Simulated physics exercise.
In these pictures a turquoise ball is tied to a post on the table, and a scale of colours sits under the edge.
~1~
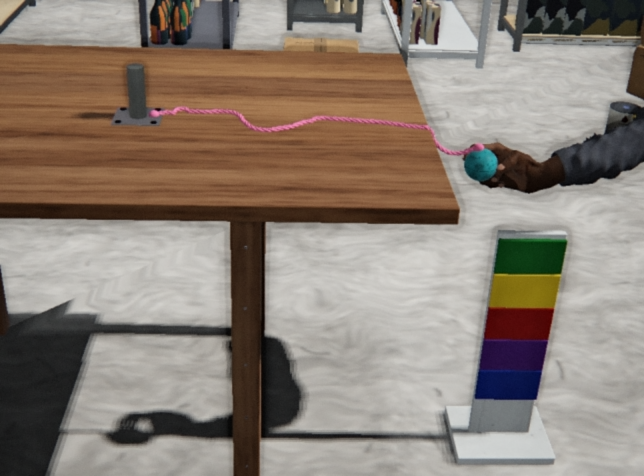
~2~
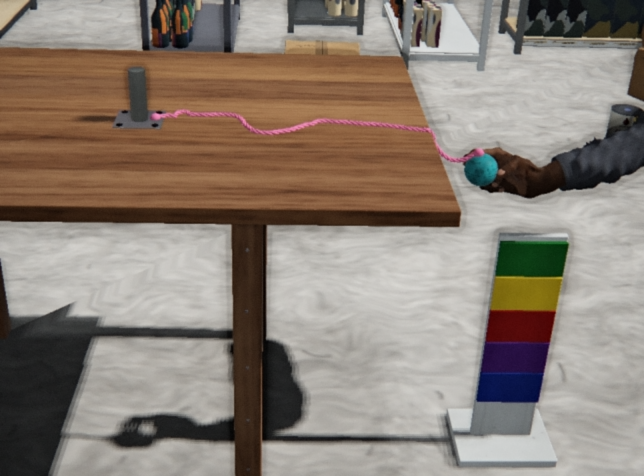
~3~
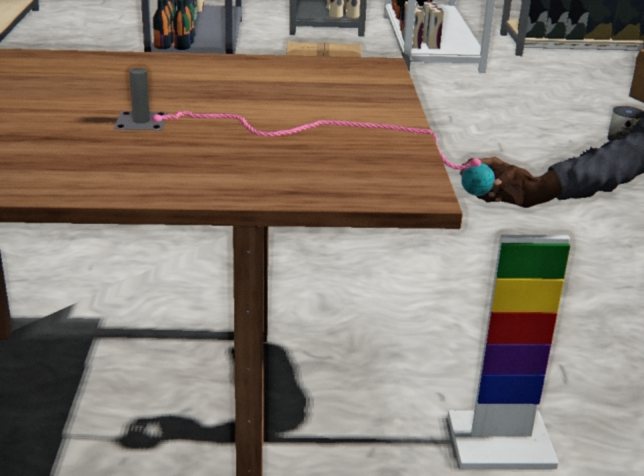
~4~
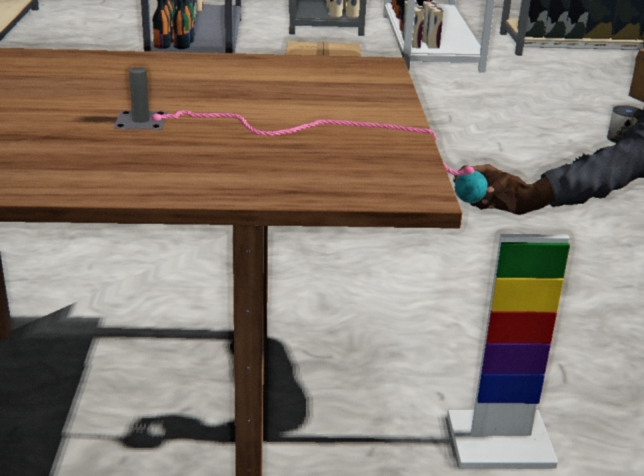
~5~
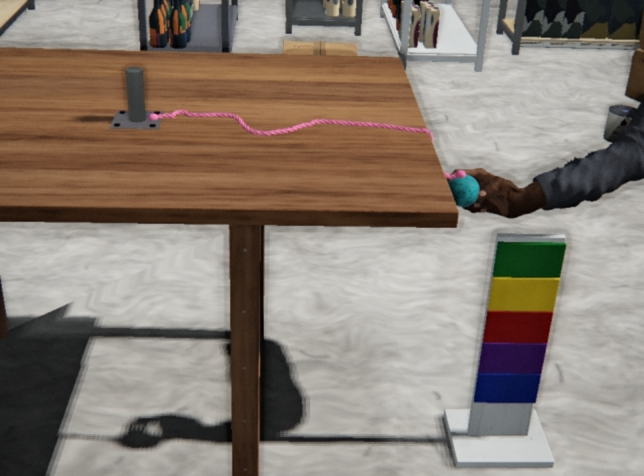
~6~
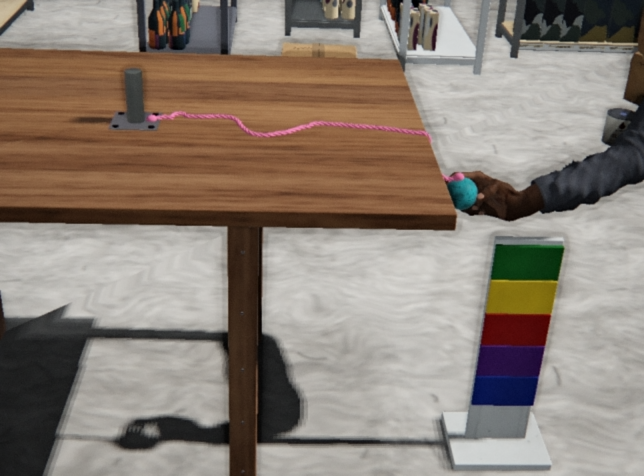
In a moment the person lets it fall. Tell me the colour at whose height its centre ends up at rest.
It ends up level with green.
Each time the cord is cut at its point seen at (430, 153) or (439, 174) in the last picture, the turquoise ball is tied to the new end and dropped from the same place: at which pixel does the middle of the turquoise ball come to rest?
Going through both, you get (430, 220) and then (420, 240).
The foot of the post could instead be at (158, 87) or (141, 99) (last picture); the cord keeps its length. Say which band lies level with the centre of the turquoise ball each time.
For the first try, green; for the second, green.
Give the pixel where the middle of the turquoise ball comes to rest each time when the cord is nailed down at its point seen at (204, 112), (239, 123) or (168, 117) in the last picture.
Respectively (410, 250), (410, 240) and (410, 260).
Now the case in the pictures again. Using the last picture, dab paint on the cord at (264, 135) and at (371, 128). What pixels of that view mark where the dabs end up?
In that view they sit near (306, 129) and near (425, 138).
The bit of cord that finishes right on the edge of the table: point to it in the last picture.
Around (378, 128).
Soon after, ball near (386, 247); level with green.
Then, ball near (415, 262); level with green.
At rest, ball near (413, 262); level with green. Its centre hangs level with the green band.
